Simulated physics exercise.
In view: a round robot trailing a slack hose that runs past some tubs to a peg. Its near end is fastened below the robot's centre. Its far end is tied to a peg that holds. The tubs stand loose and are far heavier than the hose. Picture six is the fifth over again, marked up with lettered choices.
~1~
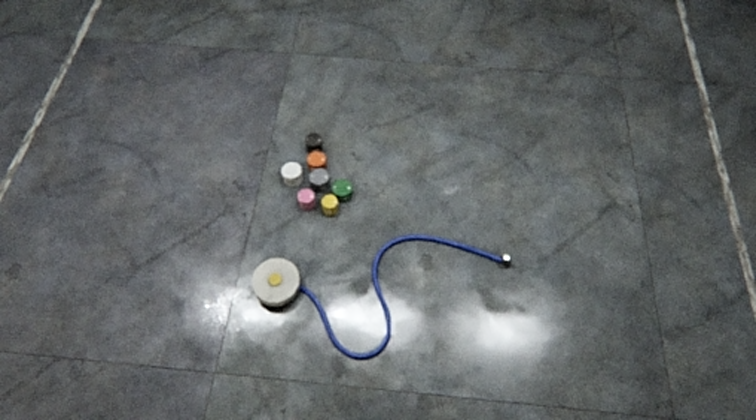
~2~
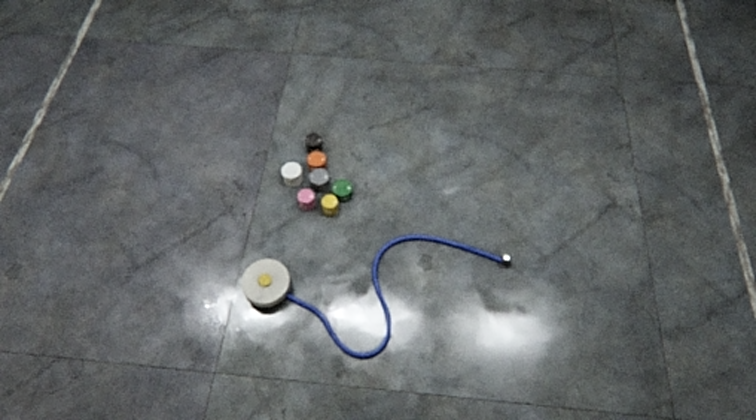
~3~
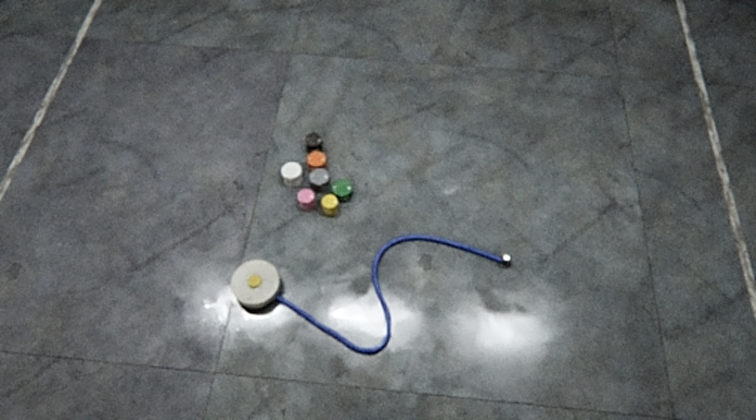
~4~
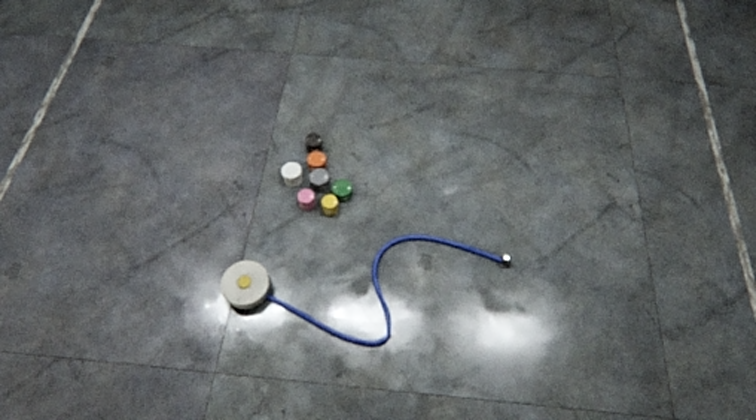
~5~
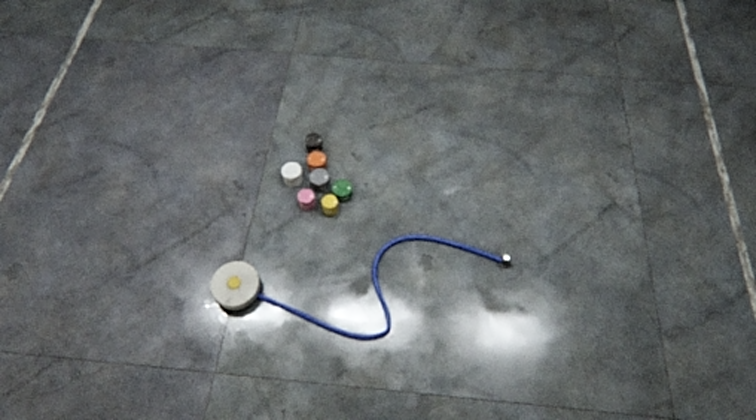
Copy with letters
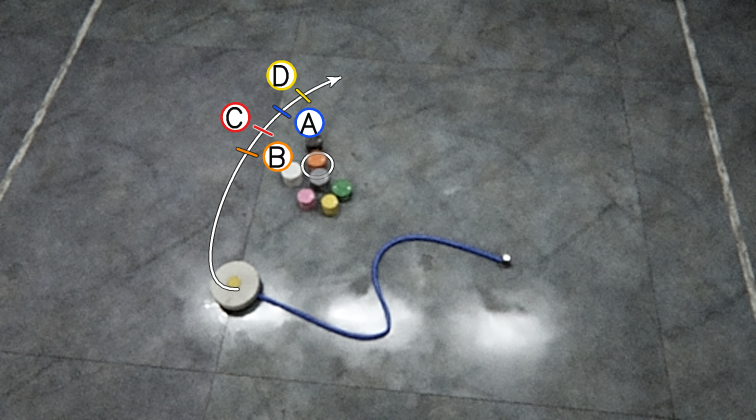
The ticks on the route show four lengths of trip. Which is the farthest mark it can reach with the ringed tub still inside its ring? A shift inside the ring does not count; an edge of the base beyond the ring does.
All is well up to D.
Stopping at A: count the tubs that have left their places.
The count is none.
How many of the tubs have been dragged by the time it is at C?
The count is none.
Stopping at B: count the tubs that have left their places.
The count is none.
On the copy, A at (282, 112); B at (247, 152); C at (263, 131); D at (303, 96); the ring at (317, 165); the route from (238, 289) via (242, 160) to (341, 77).
On D. First, robot (216, 212); orange tub (317, 162).
Then, robot (253, 138); orange tub (317, 162).
Finally, robot (302, 91); orange tub (317, 162); white tub (296, 173); pink tub (312, 194); the orange tub is still in its ring.
By contrast, A is safe but short; B is safe but short; C is safe but short.
